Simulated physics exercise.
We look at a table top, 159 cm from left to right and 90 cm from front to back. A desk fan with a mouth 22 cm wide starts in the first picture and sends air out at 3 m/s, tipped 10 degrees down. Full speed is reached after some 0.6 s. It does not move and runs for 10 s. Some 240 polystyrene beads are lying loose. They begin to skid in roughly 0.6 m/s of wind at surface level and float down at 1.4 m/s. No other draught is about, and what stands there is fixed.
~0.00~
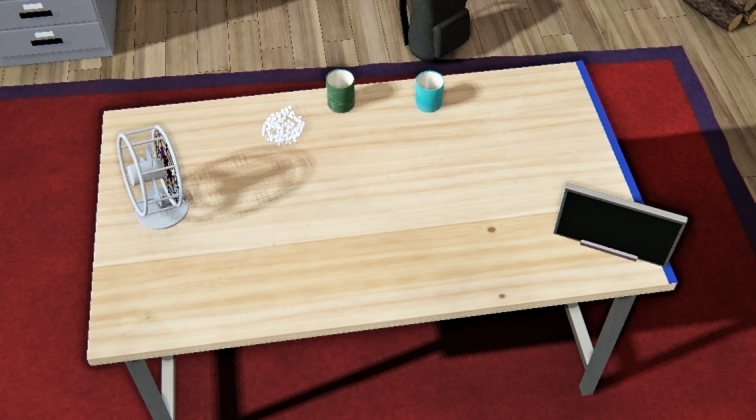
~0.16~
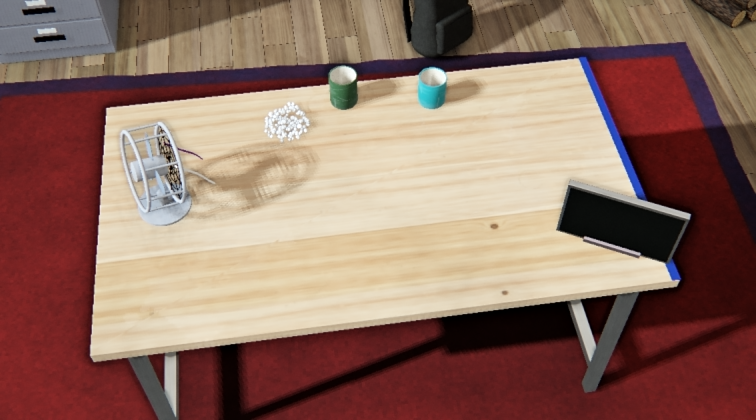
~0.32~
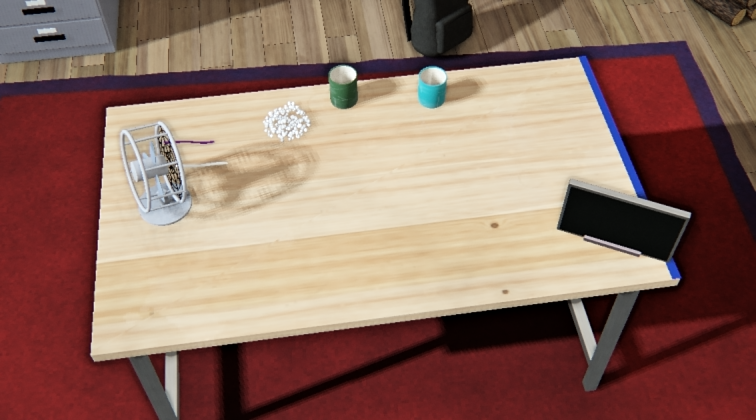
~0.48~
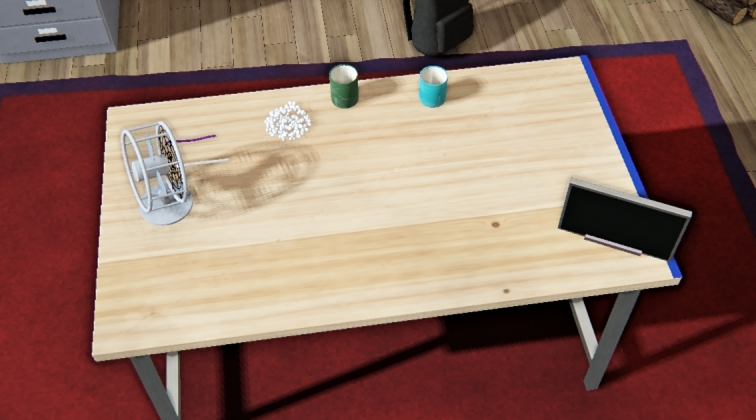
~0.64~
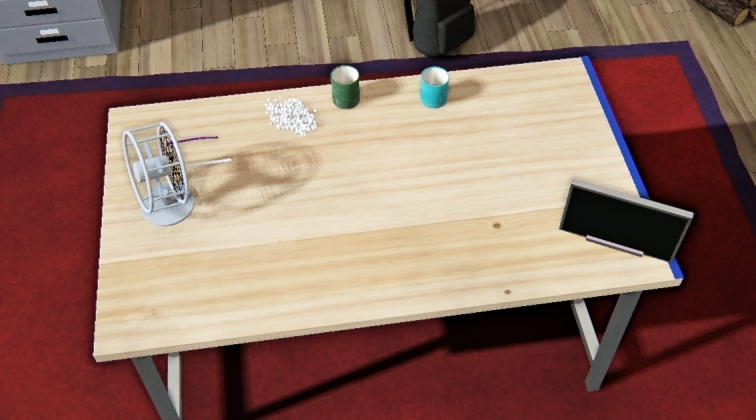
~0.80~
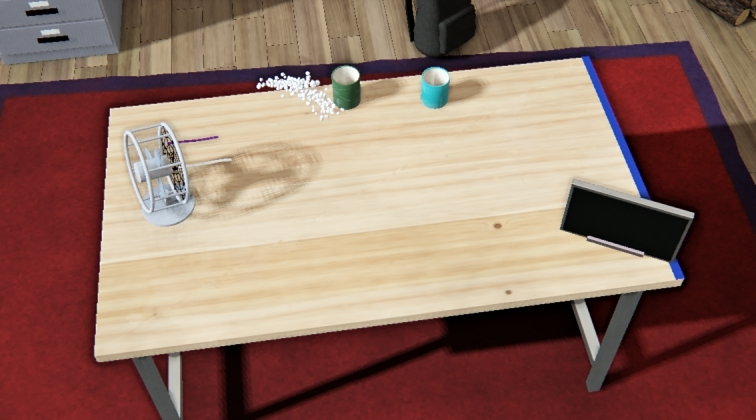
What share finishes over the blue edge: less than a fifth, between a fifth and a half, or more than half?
Of the polystyrene beads, not even a fifth end over the blue edge.
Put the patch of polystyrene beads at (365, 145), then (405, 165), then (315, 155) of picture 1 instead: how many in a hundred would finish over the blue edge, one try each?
In that order: 70 %, 100 %, 60 %.
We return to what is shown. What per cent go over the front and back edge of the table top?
Roughly 0 % front, 100 % back.
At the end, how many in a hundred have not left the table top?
Some 0 per cent.
After 2.0 s, 0 % are over the blue edge; 100 % have settled or left.
After 3.2 s, 0 % are over the blue edge; 100 % have settled or left.
After 5.5 s, 0 % are over the blue edge; 100 % have settled or left.
After 10.0 s, at the end, 0 % are over the blue edge.
